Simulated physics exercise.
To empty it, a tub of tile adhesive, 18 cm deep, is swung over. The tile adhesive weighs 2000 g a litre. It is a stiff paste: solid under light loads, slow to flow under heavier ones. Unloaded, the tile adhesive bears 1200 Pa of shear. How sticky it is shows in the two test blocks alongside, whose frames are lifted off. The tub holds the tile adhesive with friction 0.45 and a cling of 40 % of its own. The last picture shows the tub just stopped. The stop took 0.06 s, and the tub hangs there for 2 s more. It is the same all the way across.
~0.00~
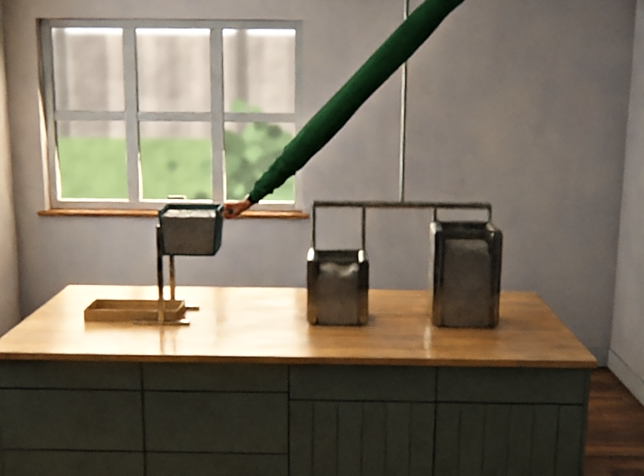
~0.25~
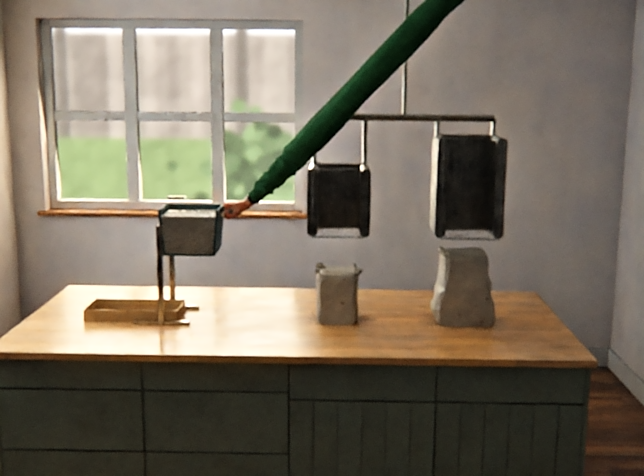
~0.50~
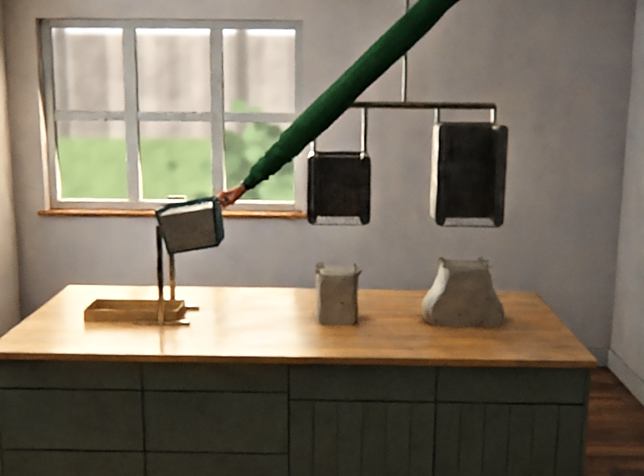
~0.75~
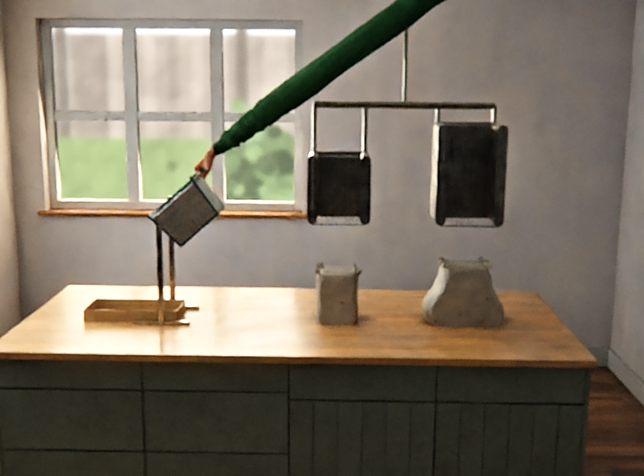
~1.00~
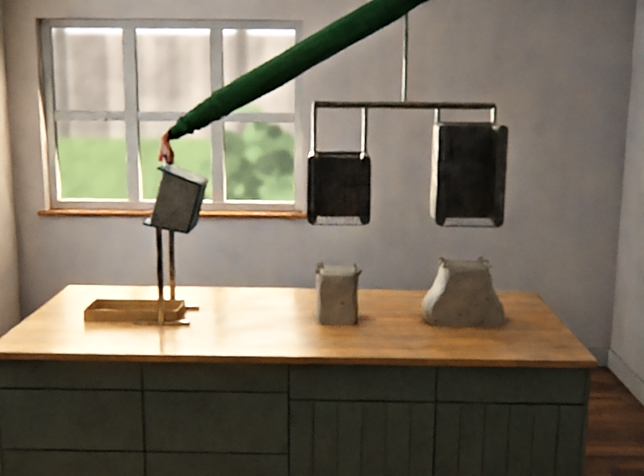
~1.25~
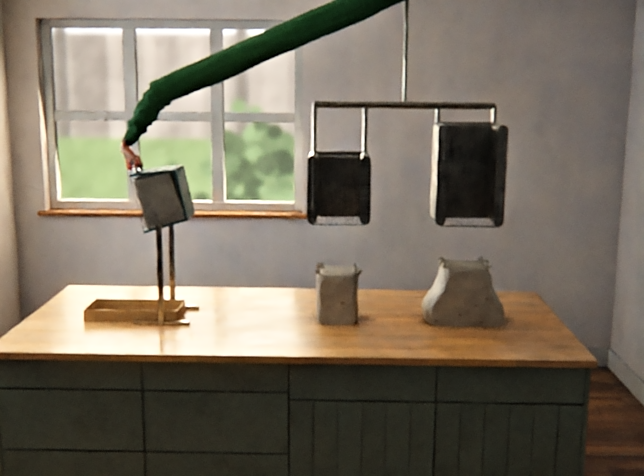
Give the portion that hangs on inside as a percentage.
Close to 0 per cent.
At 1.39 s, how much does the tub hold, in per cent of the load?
About 85 %.
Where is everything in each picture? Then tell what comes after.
Handle-side rim at (216, 211), tilt 0 degrees; highest point of the tile adhesive at (165, 216); test blocks 23 cm, 35 cm high (left to right), in the first picture.
Handle-side rim at (216, 211), tilt 0 degrees; highest point of the tile adhesive at (165, 216); test blocks 23 cm, 31 cm high (left to right), in the second picture.
Handle-side rim at (212, 202), tilt 10 degrees; highest point of the tile adhesive at (208, 208); test blocks 23 cm, 26 cm high (left to right), in the third picture.
Handle-side rim at (189, 178), tilt 42 degrees; highest point of the tile adhesive at (191, 185); test blocks 23 cm, 26 cm high (left to right), in the fourth picture.
Handle-side rim at (157, 170), tilt 74 degrees; highest point of the tile adhesive at (162, 174); test blocks 23 cm, 26 cm high (left to right), in the fifth picture.
Handle-side rim at (130, 177), tilt 102 degrees; highest point of the tile adhesive at (166, 174); test blocks 23 cm, 26 cm high (left to right), in the sixth picture.
By 1.39 s, the tub is at 102 degrees and holds 83 %.
By 1.56 s, the tub is at 102 degrees and holds 38 %.
By 1.73 s, the tub is at 102 degrees and holds 11 %.
By 1.90 s, the tub is at 102 degrees and holds 0 %.
By 3.25 s, at the end, the tub is at 102 degrees and holds 0 %.
